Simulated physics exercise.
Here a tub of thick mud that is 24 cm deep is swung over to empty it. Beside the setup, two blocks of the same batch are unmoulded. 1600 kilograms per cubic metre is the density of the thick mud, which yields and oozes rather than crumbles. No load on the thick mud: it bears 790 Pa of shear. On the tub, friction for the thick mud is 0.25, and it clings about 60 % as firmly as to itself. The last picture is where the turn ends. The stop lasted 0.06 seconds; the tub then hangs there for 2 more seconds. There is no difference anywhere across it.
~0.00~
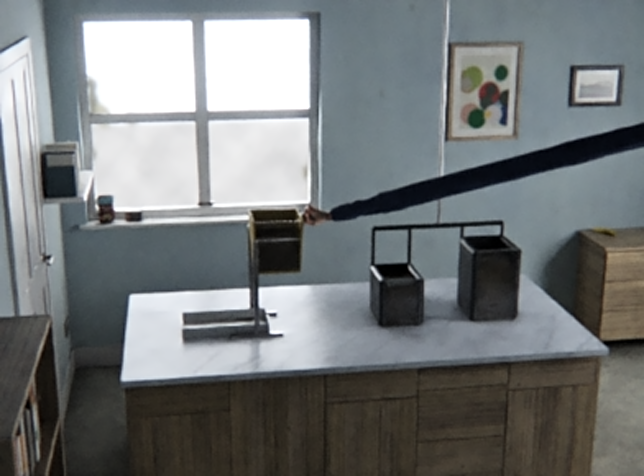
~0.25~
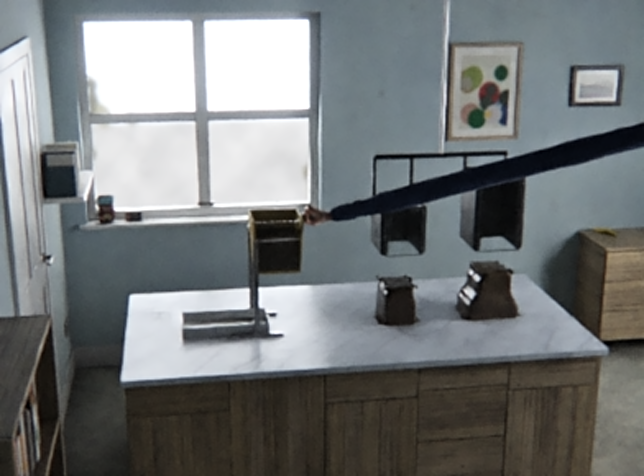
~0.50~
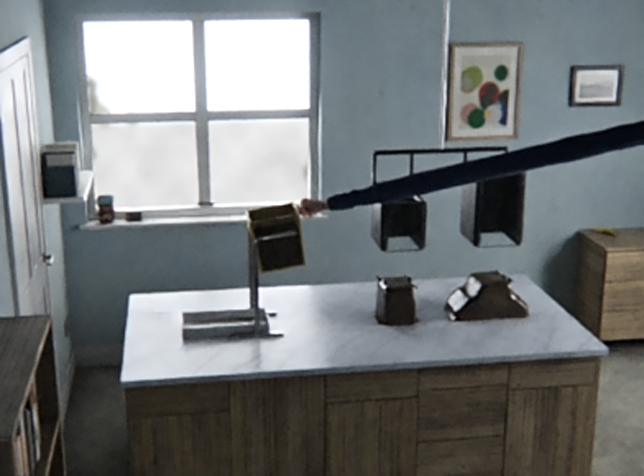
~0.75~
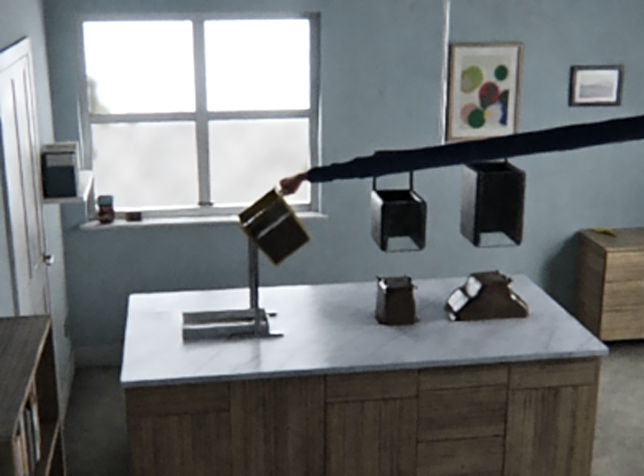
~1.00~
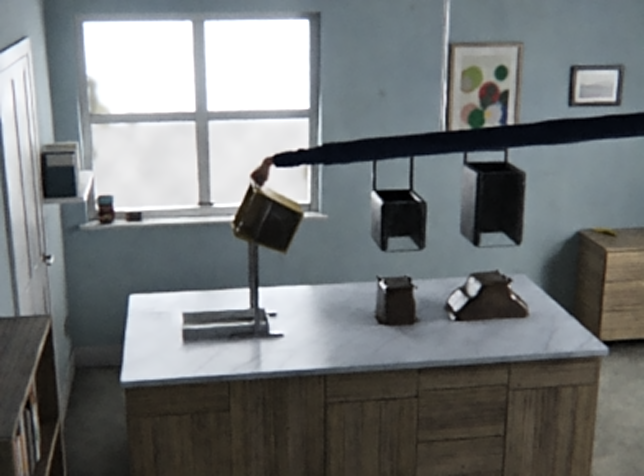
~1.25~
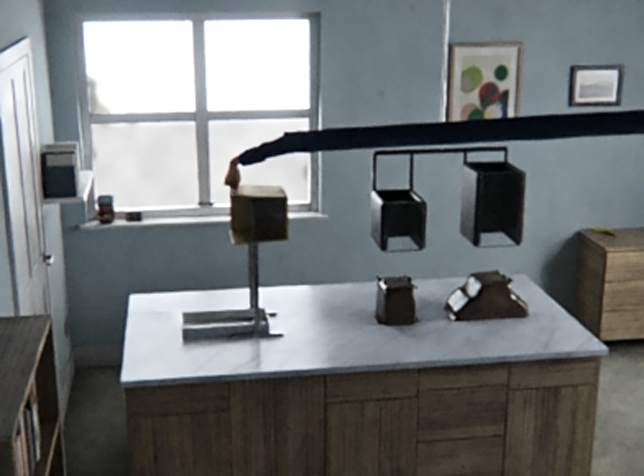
The footage shows two dark blocks uncovered on a counter as their linked moulds lift, the right one slumping low and wide while the left barely settles; then a dark-sleeved arm turns a tub on a stand steadily counterclockwise.
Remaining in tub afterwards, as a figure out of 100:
Near 100 %.
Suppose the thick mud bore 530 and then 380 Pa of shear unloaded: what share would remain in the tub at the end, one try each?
Roughly 75 % followed by roughly 60 %.
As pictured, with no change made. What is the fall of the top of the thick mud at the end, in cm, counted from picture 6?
3 cm or so.
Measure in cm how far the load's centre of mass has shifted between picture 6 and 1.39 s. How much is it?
Something like 2 cm, give or take.
After 1.39 s, the tub is at 89 degrees and holds 100 %.
After 1.56 s, the tub is at 89 degrees and holds 100 %.
After 1.73 s, the tub is at 89 degrees and holds 100 %.
After 1.90 s, the tub is at 89 degrees and holds 100 %.
After 3.25 s, at the end, the tub is at 89 degrees and holds 100 %.
